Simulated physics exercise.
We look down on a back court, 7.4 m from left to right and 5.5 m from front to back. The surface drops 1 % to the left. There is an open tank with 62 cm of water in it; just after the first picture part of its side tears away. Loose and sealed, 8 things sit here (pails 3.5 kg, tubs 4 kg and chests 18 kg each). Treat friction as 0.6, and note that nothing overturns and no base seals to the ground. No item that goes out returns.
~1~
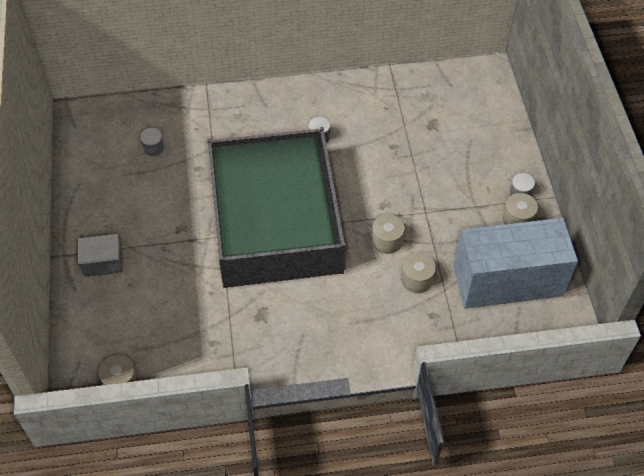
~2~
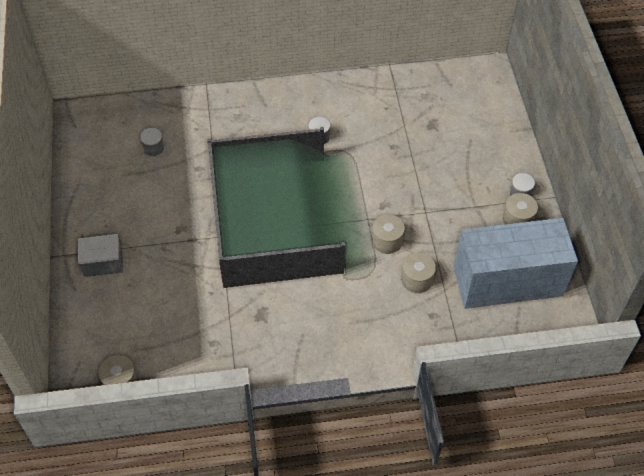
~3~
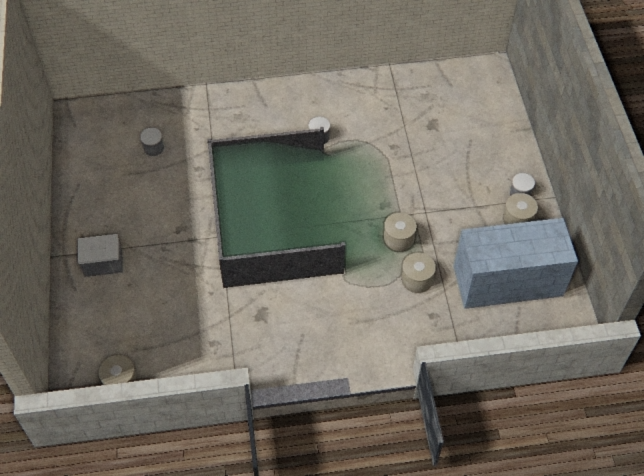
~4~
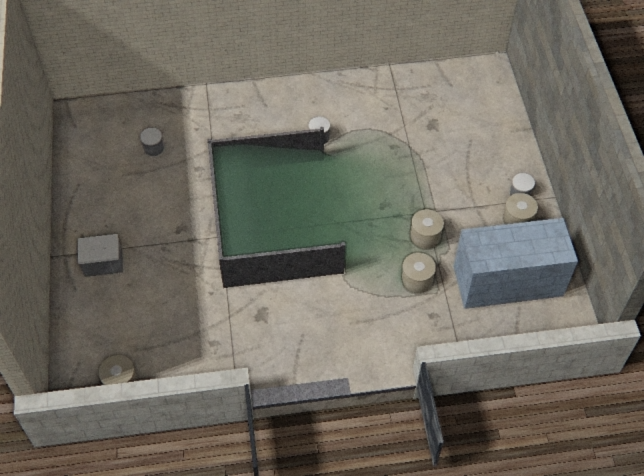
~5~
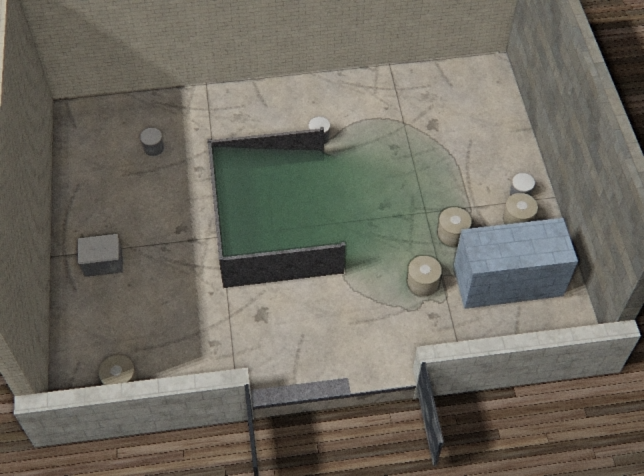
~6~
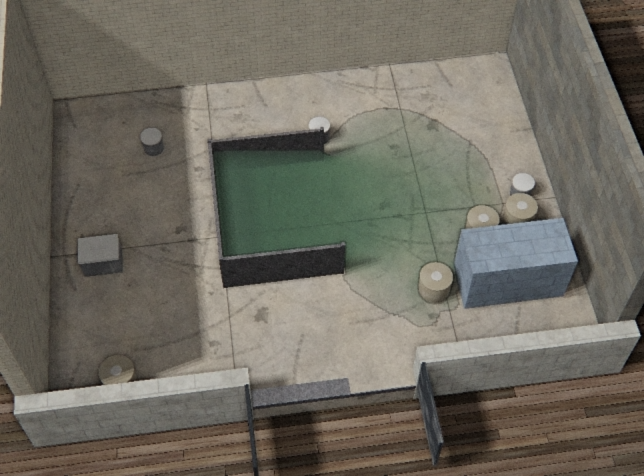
In a walled yard, the right side of a dark tank of green water gave way, and the water spread rightward across the floor, pushing one pale tub toward a blue chest, then nudging another slightly.
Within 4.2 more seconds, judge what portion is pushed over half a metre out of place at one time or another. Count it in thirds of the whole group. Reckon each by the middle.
The count shifted gets to a third without getting to two thirds.
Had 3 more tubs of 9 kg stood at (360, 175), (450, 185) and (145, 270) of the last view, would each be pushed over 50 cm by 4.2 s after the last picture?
Each in turn ends up beyond the limit, beyond the limit, within the limit.
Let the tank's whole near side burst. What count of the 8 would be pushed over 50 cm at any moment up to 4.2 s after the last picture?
Then it comes to 1 of them.
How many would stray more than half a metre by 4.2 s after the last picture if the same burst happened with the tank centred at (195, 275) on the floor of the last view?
Count: 3.
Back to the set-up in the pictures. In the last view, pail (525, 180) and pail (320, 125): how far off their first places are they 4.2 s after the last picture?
In turn: 150 cm, 60 cm.
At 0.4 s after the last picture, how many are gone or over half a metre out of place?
2.
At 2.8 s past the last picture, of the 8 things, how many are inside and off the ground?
Count: 3.
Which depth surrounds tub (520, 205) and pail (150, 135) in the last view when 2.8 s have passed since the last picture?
Close to 15 and 0 centimetres.
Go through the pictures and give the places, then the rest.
The first picture shows a tub at (389, 227) rests on the ground; a tub at (419, 267) rests on the ground; water covers 3.3 m2; 0 of 8 have shifted.
The second picture shows a tub at (389, 227), on the bottom; a tub at (419, 267) rests on the ground; water covers 4.4 m2; 0 of 8 have shifted.
The third picture shows a tub at (401, 226) rests on the ground, 17 cm from its start; a tub at (419, 267) rests on the ground; 5.5 m2 under water; 1 of 8 have shifted.
The fourth picture shows a tub at (428, 222) rests on the ground, 56 cm from its start; a tub at (420, 267) rests on the ground; 7.0 m2 under water; 1 of 8 have shifted.
The fifth picture shows a tub at (456, 220) rests on the ground, 95 cm from its start; a tub at (425, 270) rests on the ground, 9 cm from its start; water covers 8.8 m2; 2 of 8 have shifted.
The sixth picture shows a tub at (484, 218) rests on the ground, 135 cm from its start; a tub at (437, 276) rests on the ground, 28 cm from its start; water covers 10.6 m2; 2 of 8 have shifted.
Then, 0.4 s after the last picture 2 of 8 are over 50 cm from their spots; 2 afloat.
Then, 1.5 s after the last picture 2 of 8 are over 50 cm from their spots; 3 afloat.
Then, 2.8 s after the last picture 3 of 8 are over 50 cm from their spots; 3 afloat.
Then, 4.2 s after the last picture 5 of 8 are over 50 cm from their spots, and 5 have been at some point; 3 afloat.
